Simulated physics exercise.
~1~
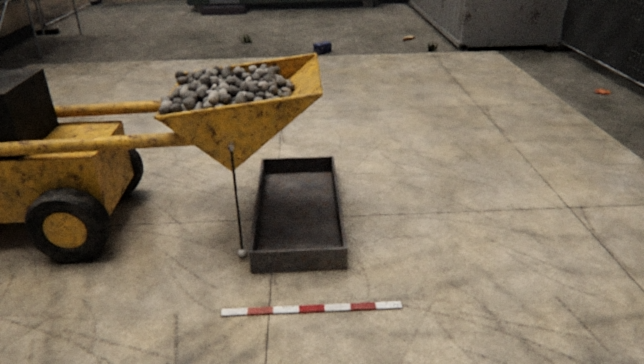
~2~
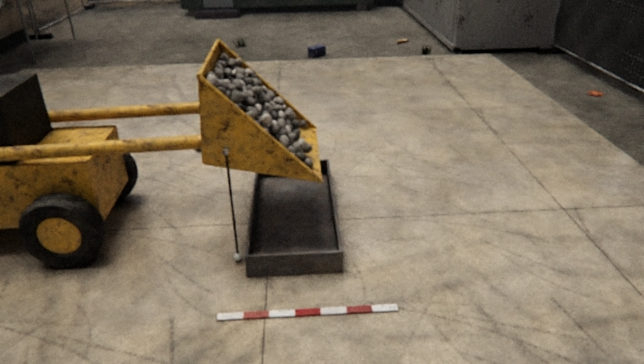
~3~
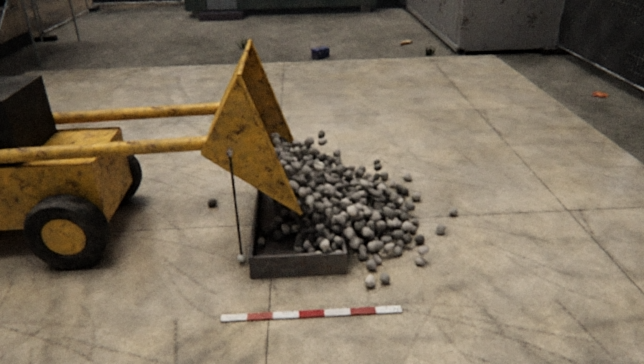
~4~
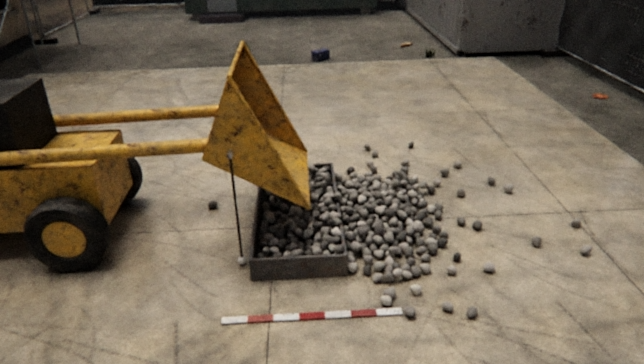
On a concrete floor, a yellow loader tips grey stones into and beyond a tray.
